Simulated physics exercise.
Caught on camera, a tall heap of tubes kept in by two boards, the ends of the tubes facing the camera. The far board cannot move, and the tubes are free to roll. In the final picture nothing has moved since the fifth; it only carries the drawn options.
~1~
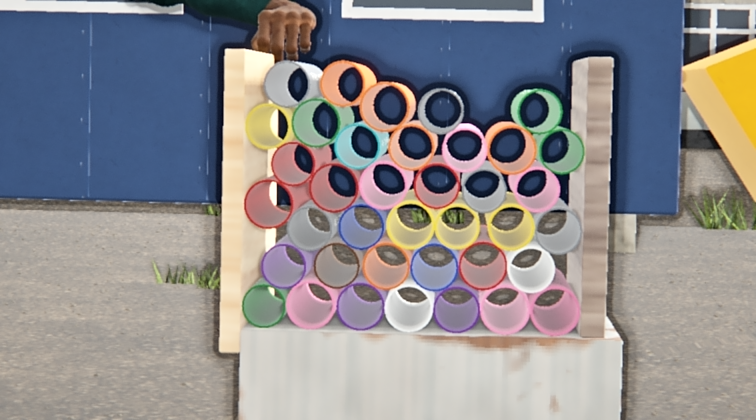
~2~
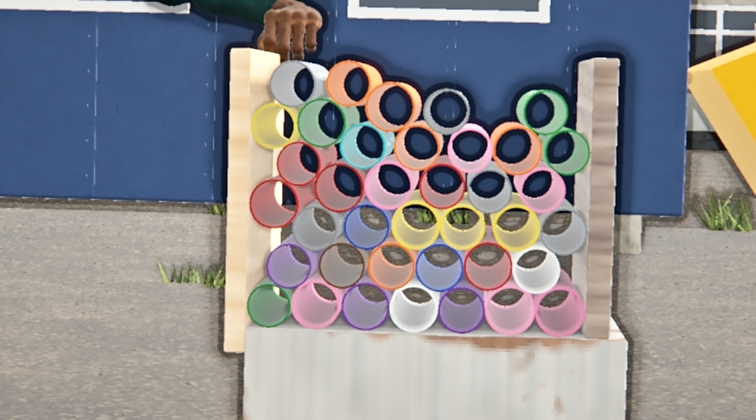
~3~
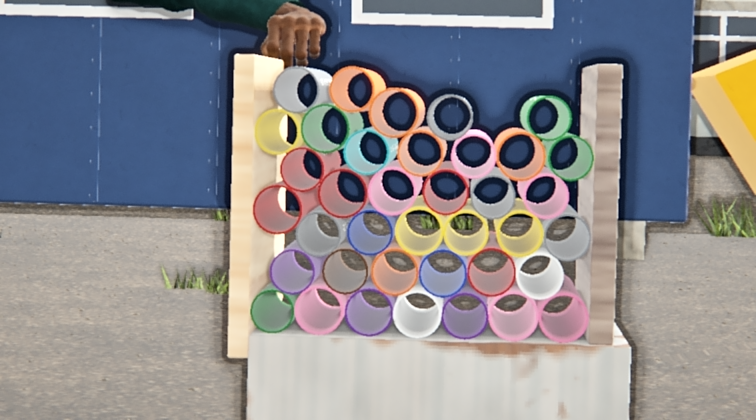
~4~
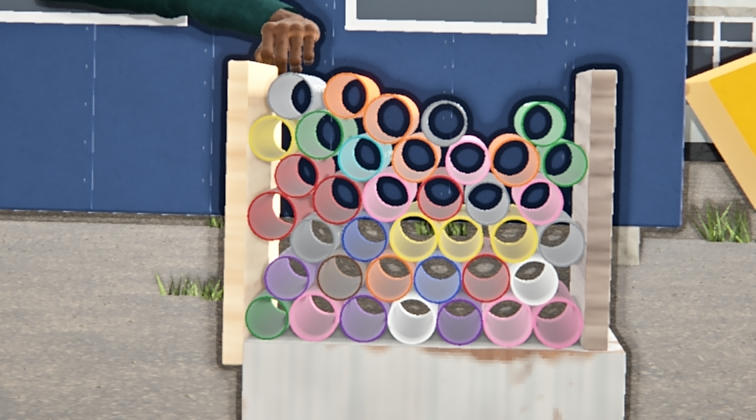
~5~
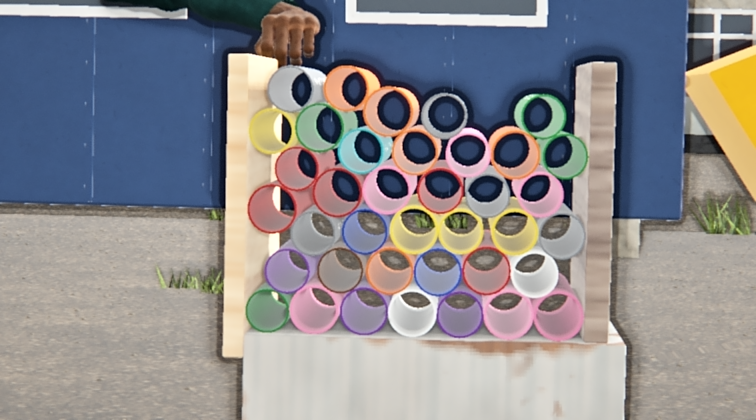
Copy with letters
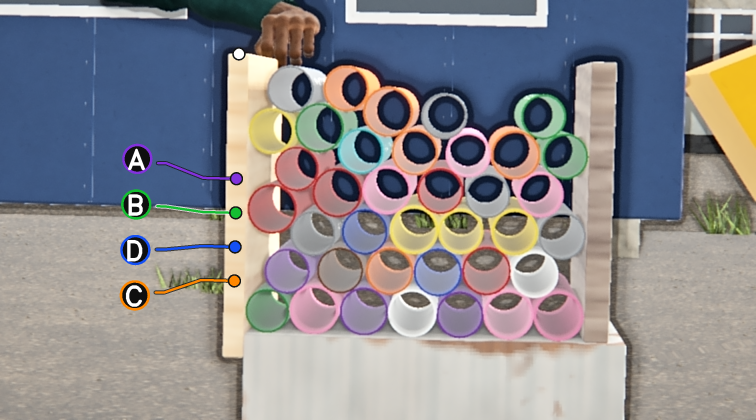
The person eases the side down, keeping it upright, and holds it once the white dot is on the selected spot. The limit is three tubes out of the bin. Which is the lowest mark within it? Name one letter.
D is the limit.
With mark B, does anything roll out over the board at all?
At B: Yes.
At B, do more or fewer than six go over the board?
At B, fewer than six.
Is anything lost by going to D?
Yes, at D.
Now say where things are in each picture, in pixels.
The first picture shows a red tube (269, 204); a pink tube (384, 186); a turquoise tube (358, 147).
The second picture shows a turquoise tube (363, 147); a pink tube (471, 151).
The third picture shows side board (260, 198).
The fourth picture shows a green tube (267, 318); a pink tube (508, 322).
The fifth picture shows a blue tube (437, 272); a red tube (272, 209); a pink tube (387, 190).
On the marked copy, A at (236, 179); B at (235, 213); C at (234, 281); D at (235, 247); the white dot at (239, 53).
Taking D. A third of the way, top of the board (249, 139).
Two thirds of the way, top of the board (247, 235).
When it is over, top of the board (246, 247), two out over the board.
As for the rest, A none out over the board; B two out over the board; C more than three out over the board.
